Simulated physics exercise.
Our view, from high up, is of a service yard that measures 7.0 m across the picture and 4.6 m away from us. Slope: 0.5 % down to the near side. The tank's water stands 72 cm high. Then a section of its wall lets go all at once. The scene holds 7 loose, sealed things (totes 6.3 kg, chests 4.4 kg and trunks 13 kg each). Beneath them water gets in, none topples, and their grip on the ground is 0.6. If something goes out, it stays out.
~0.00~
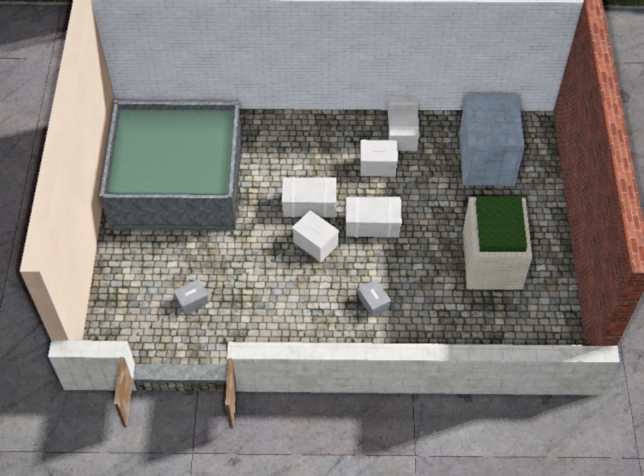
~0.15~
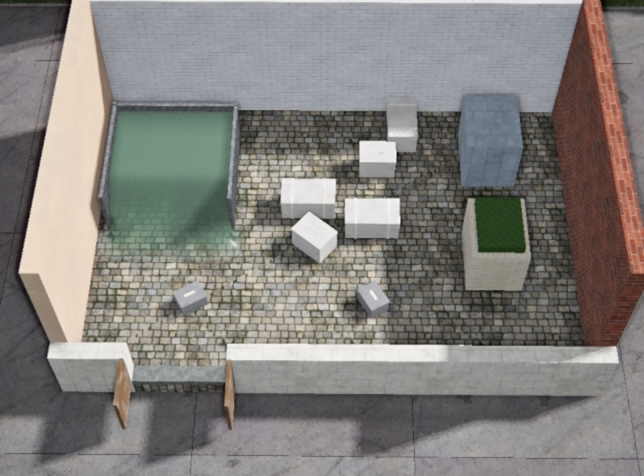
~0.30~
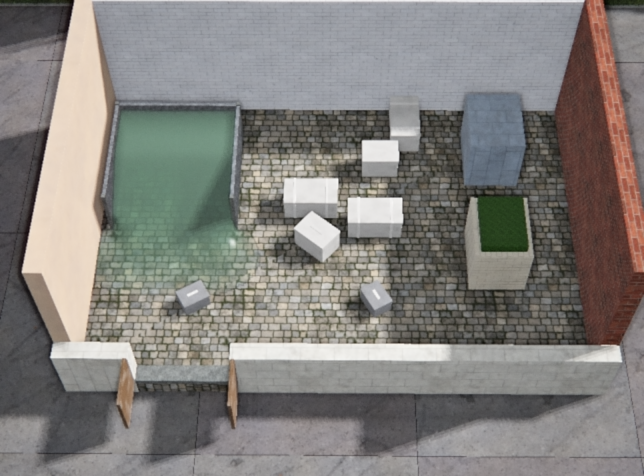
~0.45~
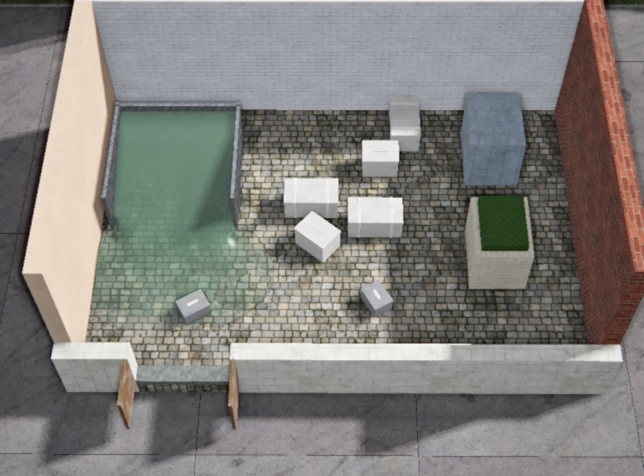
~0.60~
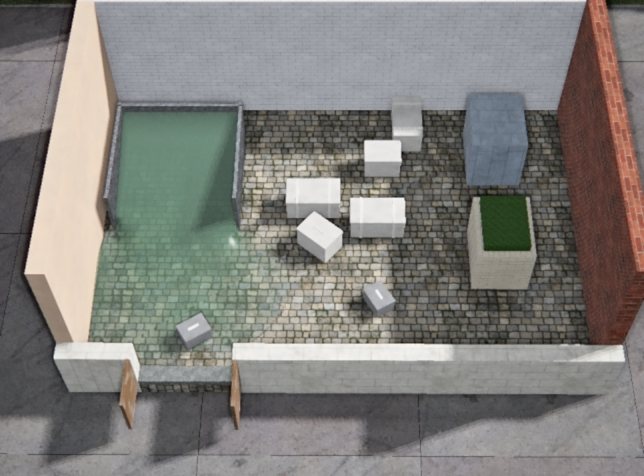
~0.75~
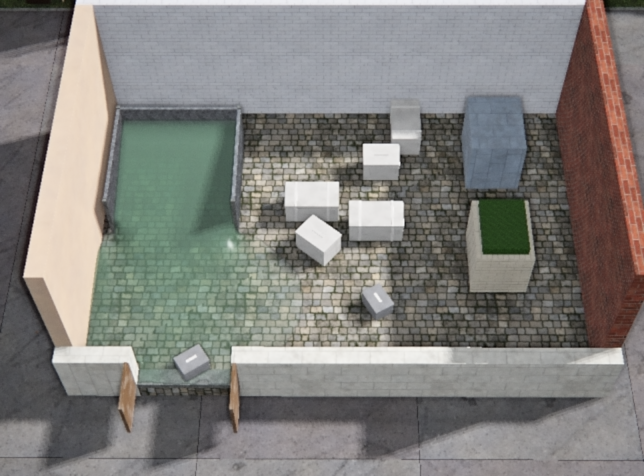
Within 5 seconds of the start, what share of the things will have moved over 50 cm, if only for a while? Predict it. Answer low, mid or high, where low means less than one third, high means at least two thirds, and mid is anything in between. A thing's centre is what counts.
Low.
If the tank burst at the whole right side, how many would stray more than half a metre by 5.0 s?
You'd get 6 in that case.
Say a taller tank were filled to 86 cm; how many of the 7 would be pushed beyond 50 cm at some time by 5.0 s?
In that case the number is 2.
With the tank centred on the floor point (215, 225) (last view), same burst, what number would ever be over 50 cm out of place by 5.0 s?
The count would be 2.
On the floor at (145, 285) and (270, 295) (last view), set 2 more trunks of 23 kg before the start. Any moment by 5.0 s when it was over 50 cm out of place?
Listed in order, the answers are beyond half a metre followed by beyond half a metre.
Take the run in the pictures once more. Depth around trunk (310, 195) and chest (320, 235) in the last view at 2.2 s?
Roughly 0 and 0 cm.
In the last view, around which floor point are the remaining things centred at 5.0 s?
Close to (374, 200).
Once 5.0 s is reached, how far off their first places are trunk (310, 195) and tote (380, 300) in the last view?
The first ends 0 centimetres from its start and the second 150 centimetres.
After 1.1 s 1 of 7 are over 50 cm from their spots; 0 afloat.
After 2.2 s 1 of 7 are over 50 cm from their spots; 0 afloat.
After 3.5 s 2 of 7 are over 50 cm from their spots; 0 afloat.
After 5.0 s 2 of 7 are over 50 cm from their spots, and 2 have been at some point; 2 afloat.
